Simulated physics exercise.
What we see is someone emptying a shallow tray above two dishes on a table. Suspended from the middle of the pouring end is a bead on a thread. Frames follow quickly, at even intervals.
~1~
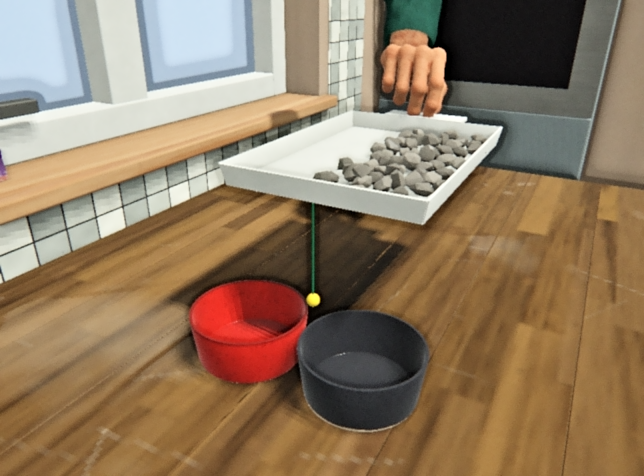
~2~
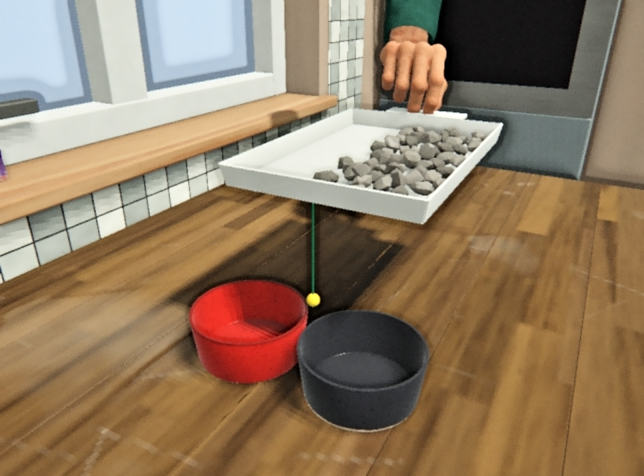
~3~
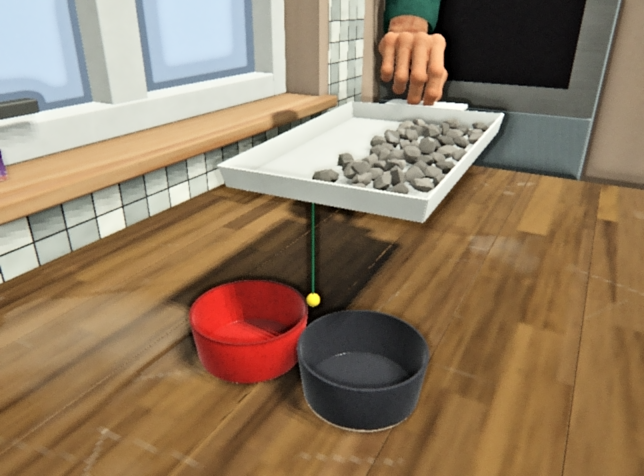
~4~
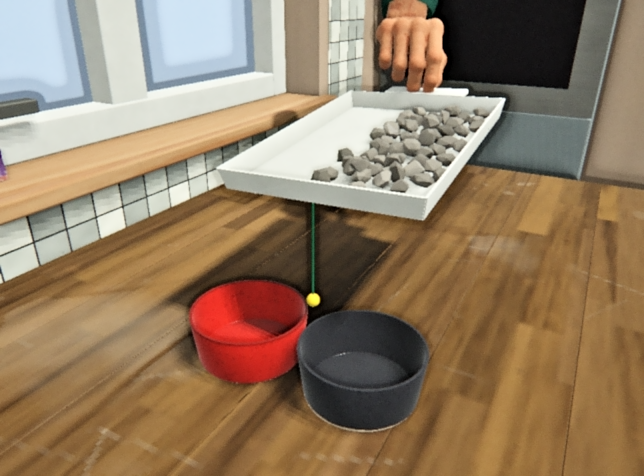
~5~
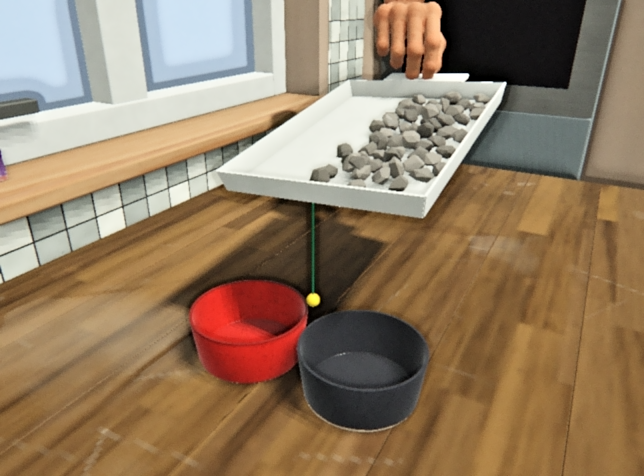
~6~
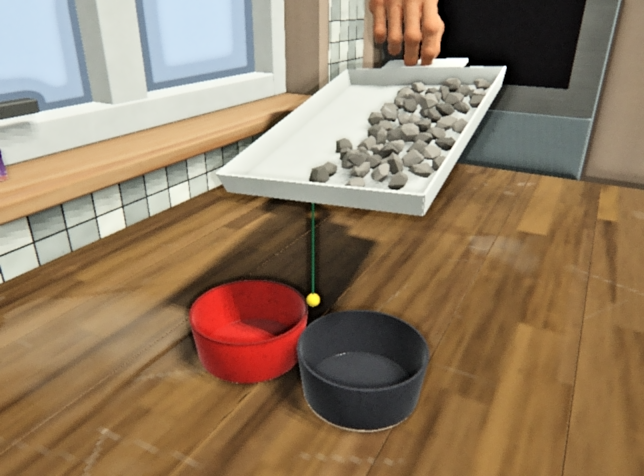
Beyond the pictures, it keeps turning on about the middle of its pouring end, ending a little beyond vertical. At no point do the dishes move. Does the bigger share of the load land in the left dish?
Yes.
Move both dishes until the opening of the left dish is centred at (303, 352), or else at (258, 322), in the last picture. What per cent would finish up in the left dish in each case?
Close to 30 in a hundred, then close to 70 in a hundred.
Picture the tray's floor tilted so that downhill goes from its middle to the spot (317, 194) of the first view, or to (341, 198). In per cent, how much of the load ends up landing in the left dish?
For the first it's near 30 %, for the second near 10 %.
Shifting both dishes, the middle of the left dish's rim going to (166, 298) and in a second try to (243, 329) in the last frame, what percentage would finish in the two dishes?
Roughly 80 per cent, and 80 per cent.
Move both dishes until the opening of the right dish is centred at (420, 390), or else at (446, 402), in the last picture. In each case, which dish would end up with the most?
The dish to the left, then the dish to the left.
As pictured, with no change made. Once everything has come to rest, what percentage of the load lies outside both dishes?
Roughly 30 percent of the load.
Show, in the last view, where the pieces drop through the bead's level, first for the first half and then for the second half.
First close to (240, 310), next close to (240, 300).
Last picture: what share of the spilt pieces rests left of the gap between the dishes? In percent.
Roughly 90 in a hundred.
Shortly afterwards, tray tipped steeply; the whole lot on the tray.
Next, tray tipped right over; near two thirds on the tray; near a quarter in the left dish; a little outside both; a little in the air.
Some moments later, tray tipped past a quarter turn; only a few in the right dish; near two thirds in the left dish; near a third outside both.
In the end, tray tipped past a quarter turn; only a few in the right dish; near two thirds in the left dish; near a third outside both.
